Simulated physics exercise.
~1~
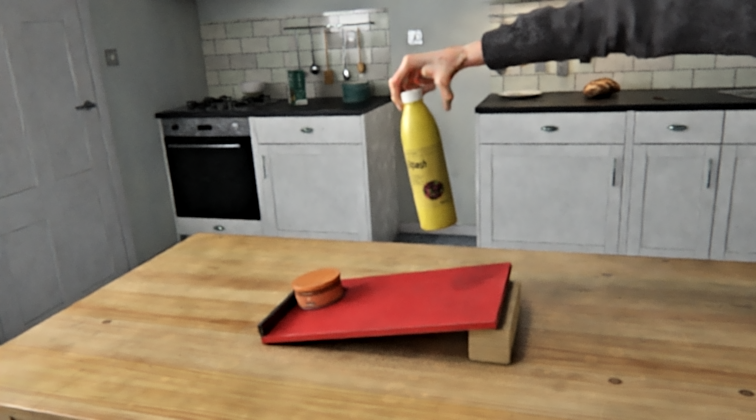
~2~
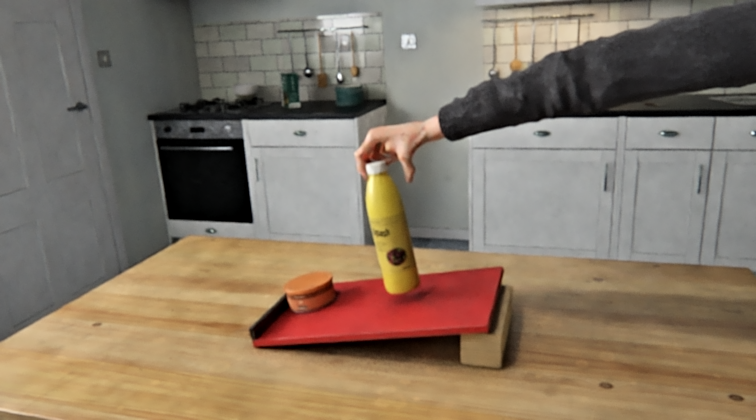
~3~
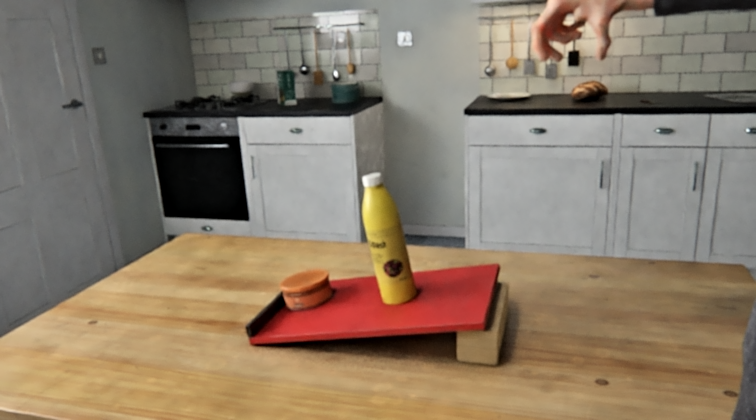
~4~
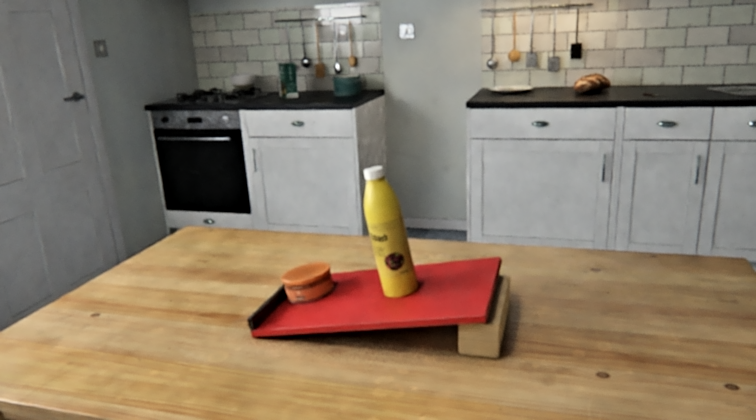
In this clip, a hand lowers a yellow bottle onto a tilted red board beside an orange tub on a wooden kitchen table, then lets go and withdraws. The bottle stays standing on the slope, leaning slightly left, while the tub and board remain in place.
